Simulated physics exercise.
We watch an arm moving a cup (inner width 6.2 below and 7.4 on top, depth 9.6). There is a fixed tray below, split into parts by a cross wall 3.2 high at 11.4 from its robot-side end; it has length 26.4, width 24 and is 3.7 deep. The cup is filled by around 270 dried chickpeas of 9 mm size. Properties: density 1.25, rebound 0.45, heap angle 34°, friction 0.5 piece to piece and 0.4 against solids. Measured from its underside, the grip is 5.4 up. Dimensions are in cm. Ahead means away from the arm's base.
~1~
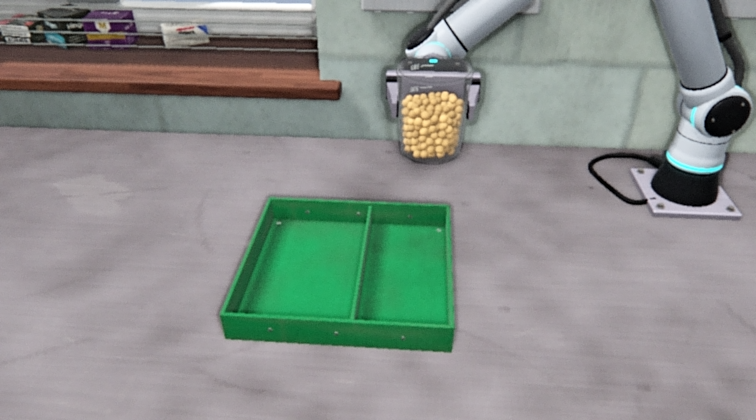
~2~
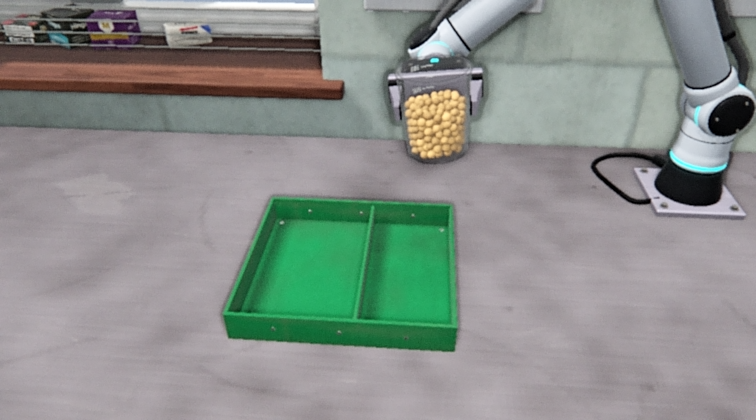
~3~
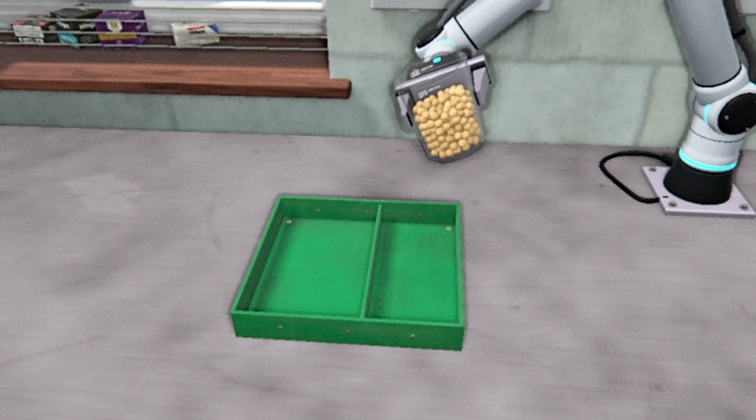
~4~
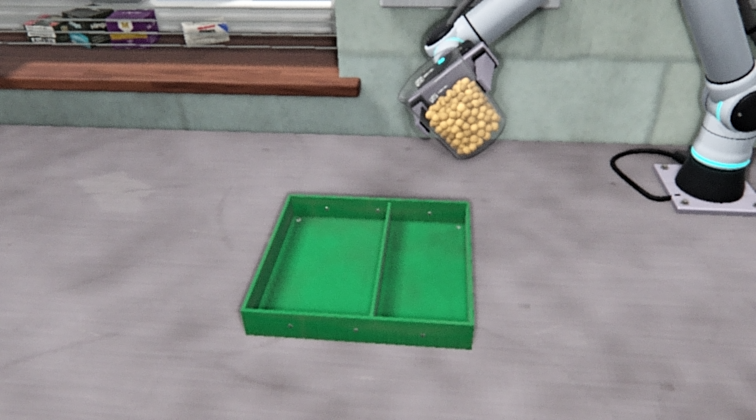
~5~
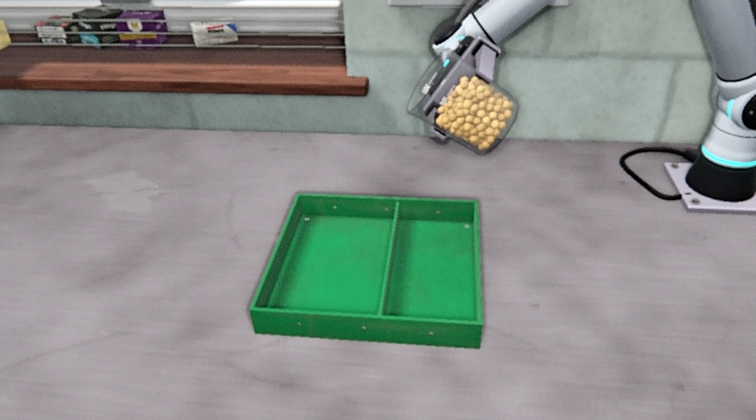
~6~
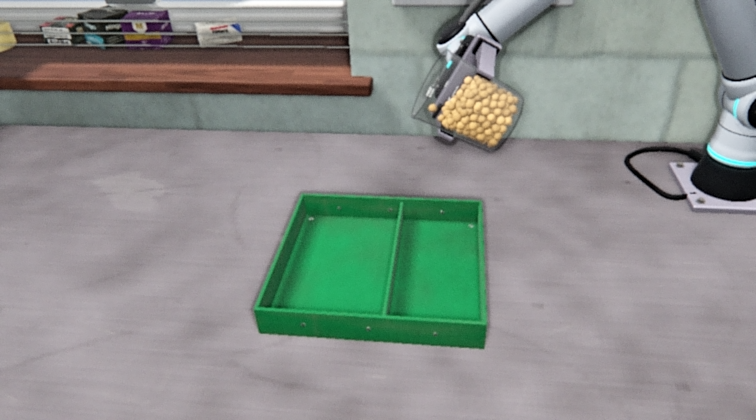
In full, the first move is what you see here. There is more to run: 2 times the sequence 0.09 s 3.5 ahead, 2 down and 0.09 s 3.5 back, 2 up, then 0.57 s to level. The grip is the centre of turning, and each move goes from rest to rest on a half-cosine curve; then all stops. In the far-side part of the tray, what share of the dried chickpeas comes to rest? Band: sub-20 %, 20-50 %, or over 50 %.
Band: Sub-20 %.
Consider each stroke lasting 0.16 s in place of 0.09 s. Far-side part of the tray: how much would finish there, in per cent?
Estimate: Near 0 per cent.
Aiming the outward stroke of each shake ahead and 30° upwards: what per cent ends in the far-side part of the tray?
45 %.
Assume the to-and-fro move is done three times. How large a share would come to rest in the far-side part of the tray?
Then about 15 per cent.
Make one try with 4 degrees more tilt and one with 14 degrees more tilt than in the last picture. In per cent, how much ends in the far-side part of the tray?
Estimates, in order: 15 % and 25 %.
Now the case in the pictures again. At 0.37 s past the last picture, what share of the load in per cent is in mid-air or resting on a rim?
Roughly 5 per cent.
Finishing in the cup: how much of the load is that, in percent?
Around 85 in a hundred.
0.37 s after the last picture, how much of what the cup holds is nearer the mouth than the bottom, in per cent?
Some 35 percent is in that half.
Then, 0.37 s after the last picture, tilted 62° forward, highest piece 28 above the table; 245 in the cup, 14 in the far-side part, 13 in flight or on a rim.
Then, 0.74 s after the last picture, tilted 15° forward, highest piece 28 above the table; 234 in the cup, 32 in the far-side part, 3 in the robot-side part, 2 on the table or floor, 1 in flight or on a rim.
Then, 1.13 s after the last picture, level, highest piece 28 above the table; 234 in the cup, 32 in the far-side part, 3 in the robot-side part, 3 on the table or floor.
Then, 2.18 s after the last picture, level, highest piece 28 above the table; 234 in the cup, 32 in the far-side part, 3 in the robot-side part, 3 on the table or floor.
Final count, 234 in the cup, 32 in the far-side part, 3 in the robot-side part, 3 on the table or floor. That is 12 % in the far-side part of the tray.
